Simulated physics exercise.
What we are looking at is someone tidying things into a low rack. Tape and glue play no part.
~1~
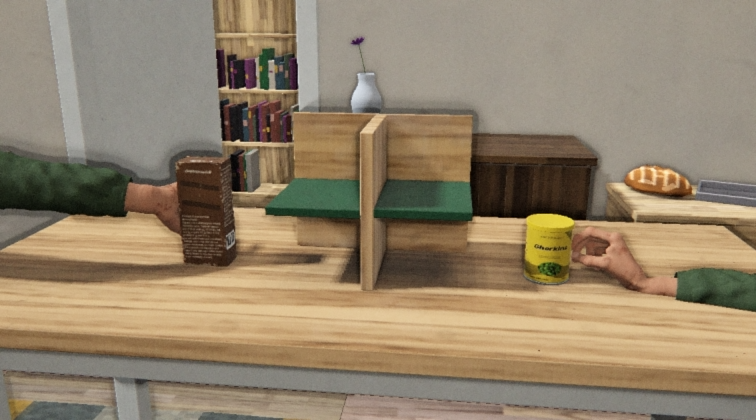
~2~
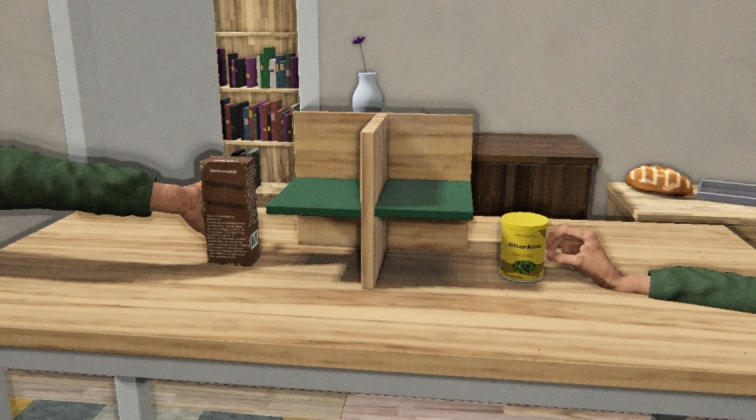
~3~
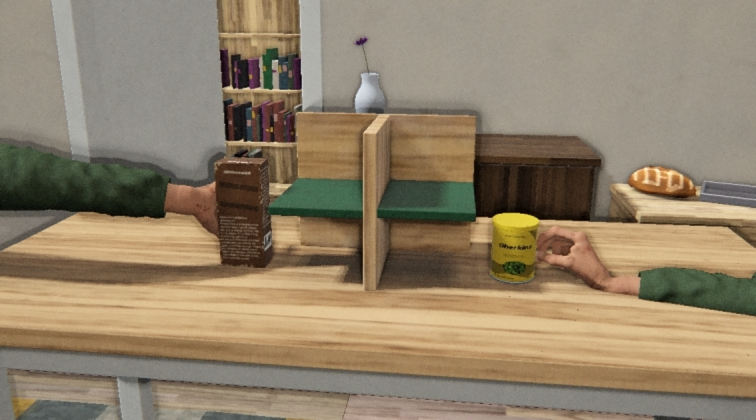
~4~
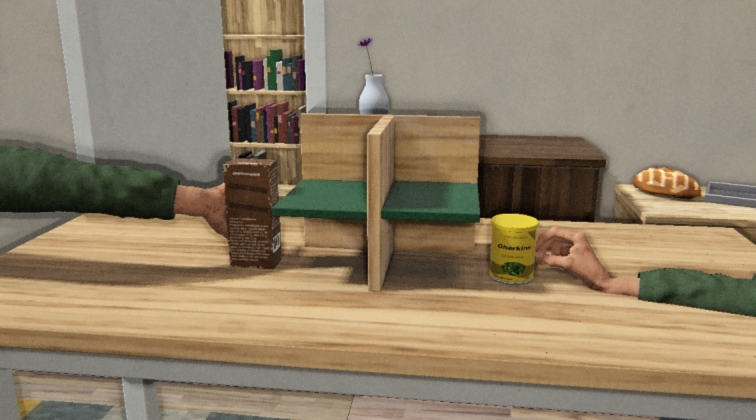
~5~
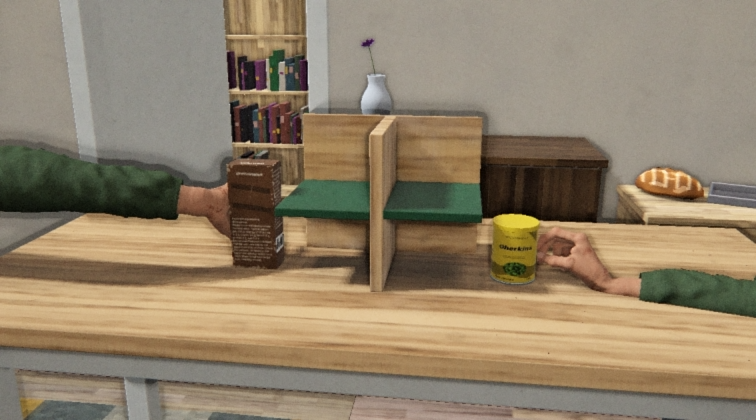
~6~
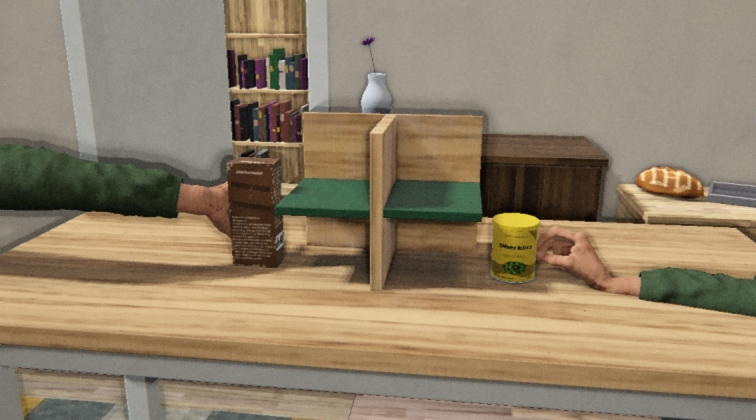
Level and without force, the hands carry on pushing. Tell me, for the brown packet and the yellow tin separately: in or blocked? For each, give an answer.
Result: The brown packet is blocked, the yellow tin is in.
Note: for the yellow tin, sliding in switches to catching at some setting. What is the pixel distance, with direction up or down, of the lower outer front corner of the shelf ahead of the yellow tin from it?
Down by 16 pixels.
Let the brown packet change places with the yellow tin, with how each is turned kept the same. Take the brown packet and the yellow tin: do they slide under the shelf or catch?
The brown packet snags, while the yellow tin passes beneath.
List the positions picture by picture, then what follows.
Hands sliding the things forward; brown packet (207, 212); yellow tin (548, 249); shelf (375, 197), in the first frame.
Hands sliding the things forward; yellow tin (523, 248); shelf (376, 196), in the second frame.
Hands sliding the things forward; brown packet (244, 213); shelf (378, 197), in the third frame.
Hands sliding the things forward; yellow tin (513, 249); shelf (382, 198), in the fourth frame.
Hands sliding the things forward; brown packet (256, 214); shelf (384, 199), in the fifth frame.
Hands sliding the things forward; brown packet (257, 213); yellow tin (514, 248); shelf (384, 197), in the sixth frame.
Then, 0.24 s later than the last frame, brown packet sliding up to the opening near (267, 213); yellow tin sliding up to the opening near (503, 248).
Then, 0.42 s later than the last frame, brown packet stopped at the opening near (268, 213); yellow tin part of the way in near (481, 247).
Then, 0.58 s later than the last frame, brown packet stopped at the opening near (268, 213); yellow tin part of the way in near (462, 246).
When it is over, the brown packet is too tall, near (268, 213); the yellow tin clears the shelf, near (451, 245).
